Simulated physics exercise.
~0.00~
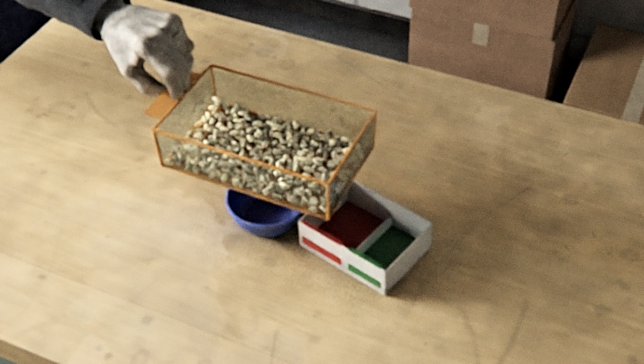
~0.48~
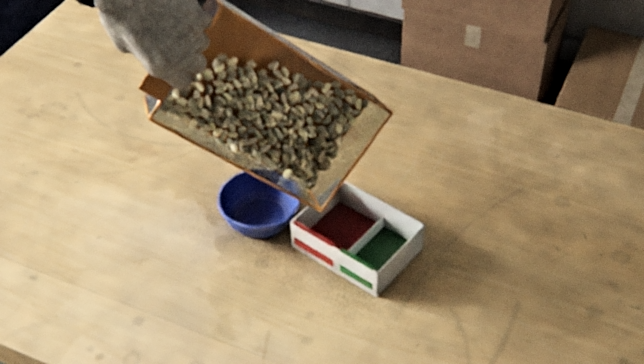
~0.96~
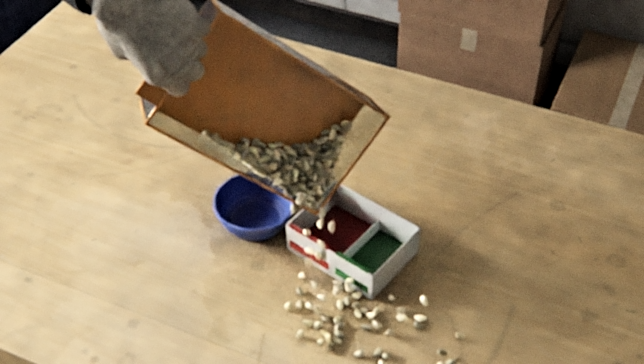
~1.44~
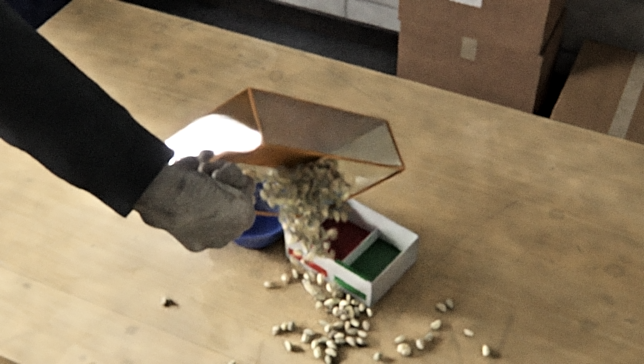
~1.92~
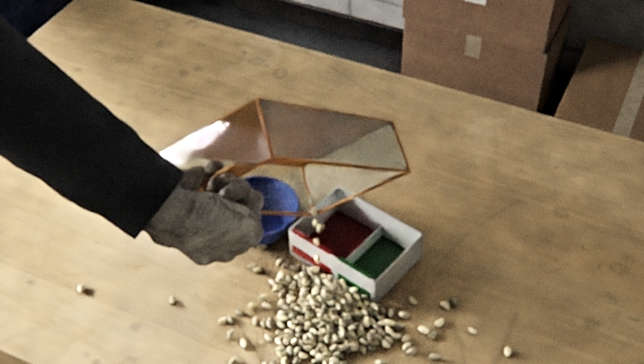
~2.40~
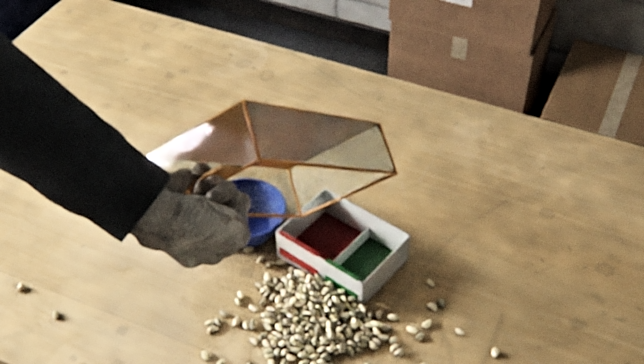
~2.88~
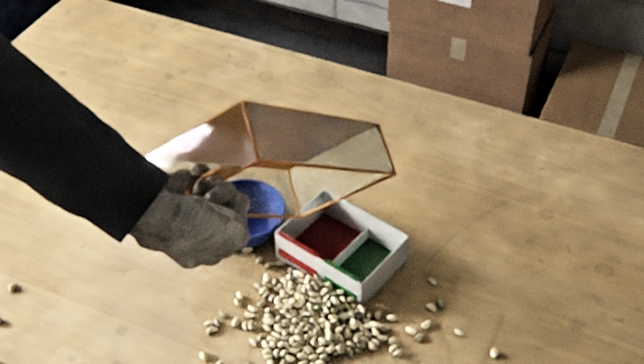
The video shows a gloved hand tilting a clear, orange-edged tray of pale beans above a blue bowl and a white box with red and green sections. The beans spill past the containers, ending in a pile on the wooden table while the emptied tray stays tipped above.
